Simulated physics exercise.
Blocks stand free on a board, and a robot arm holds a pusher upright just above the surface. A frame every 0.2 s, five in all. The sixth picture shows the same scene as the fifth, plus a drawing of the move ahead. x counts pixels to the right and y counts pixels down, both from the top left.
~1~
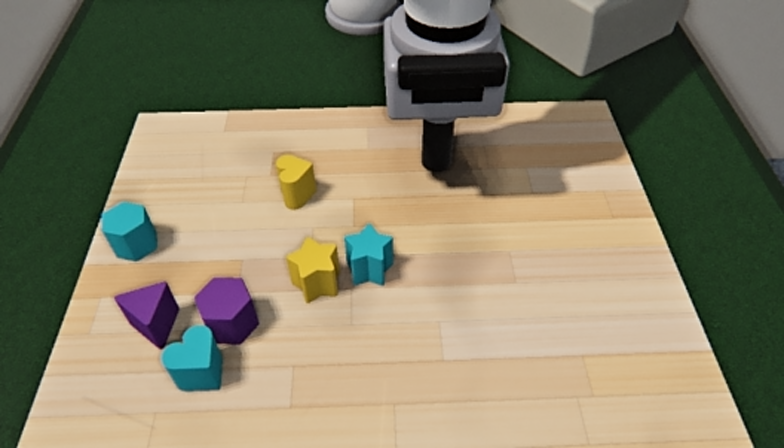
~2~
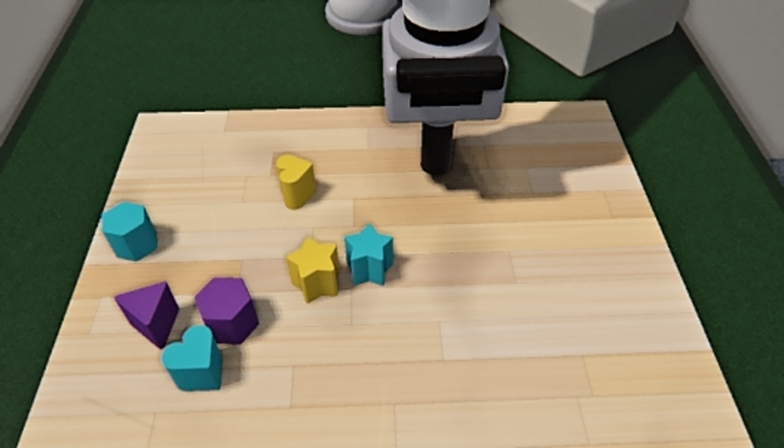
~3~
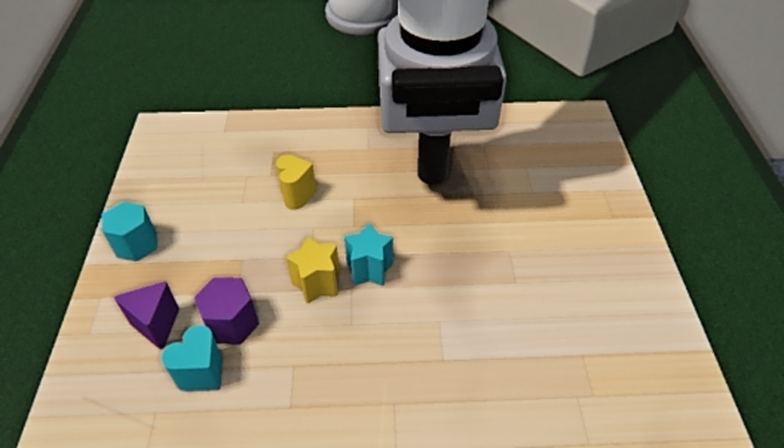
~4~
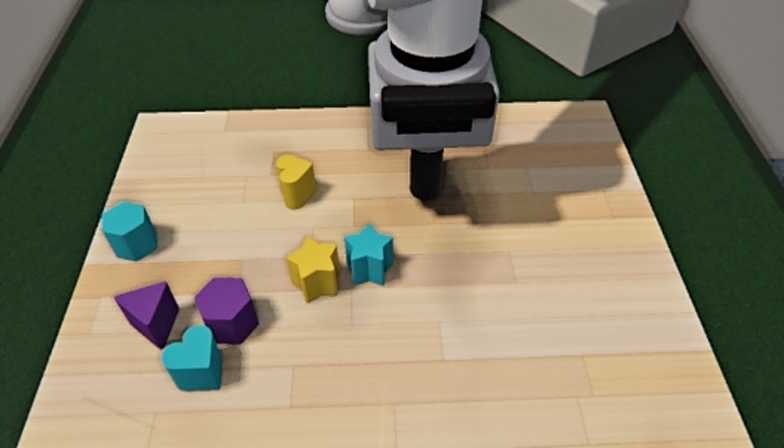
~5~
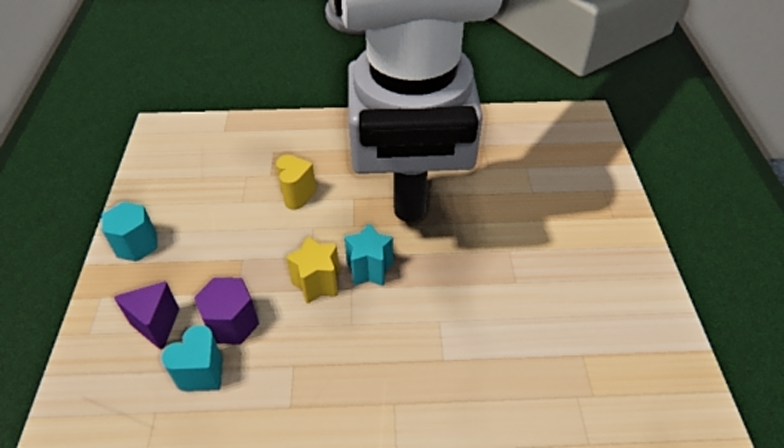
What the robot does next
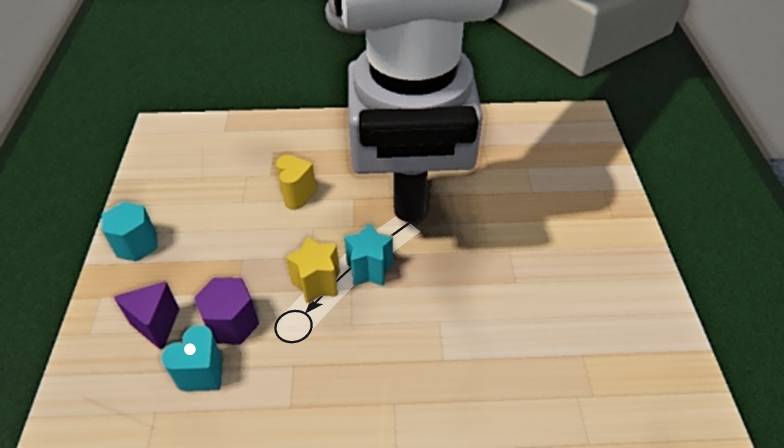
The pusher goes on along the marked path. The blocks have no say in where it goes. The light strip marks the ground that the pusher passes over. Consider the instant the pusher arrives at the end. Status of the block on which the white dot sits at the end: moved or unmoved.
The block on which the white dot sits will stay where it is.
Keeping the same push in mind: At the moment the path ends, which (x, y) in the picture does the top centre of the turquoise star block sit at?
It should be at about (344, 290).
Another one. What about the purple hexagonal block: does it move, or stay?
Here's my answer: The purple hexagonal block gets displaced.
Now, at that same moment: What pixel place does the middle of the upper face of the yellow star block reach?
At (257, 284).
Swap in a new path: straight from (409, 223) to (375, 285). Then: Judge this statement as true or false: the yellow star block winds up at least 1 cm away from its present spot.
That claim is true.
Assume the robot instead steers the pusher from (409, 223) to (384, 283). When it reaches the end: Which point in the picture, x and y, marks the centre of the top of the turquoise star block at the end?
Located at (348, 263).
The line goes from (409, 223) over (351, 268) to (294, 326); the dot is on the turquoise heart.
The first path, step by step. One third of the way, pusher (370, 240); turquoise star block (362, 251), turned 30° anticlockwise.
Two thirds of the way, pusher (330, 274); yellow star block (286, 269), turned 40° clockwise; turquoise star block (348, 283), turned 75° anticlockwise.
At the end, pusher (291, 315); turquoise heart unmoved; purple hexagonal block (205, 299); yellow star block (257, 284), turned 105° clockwise; turquoise star block (344, 290), turned 105° anticlockwise.
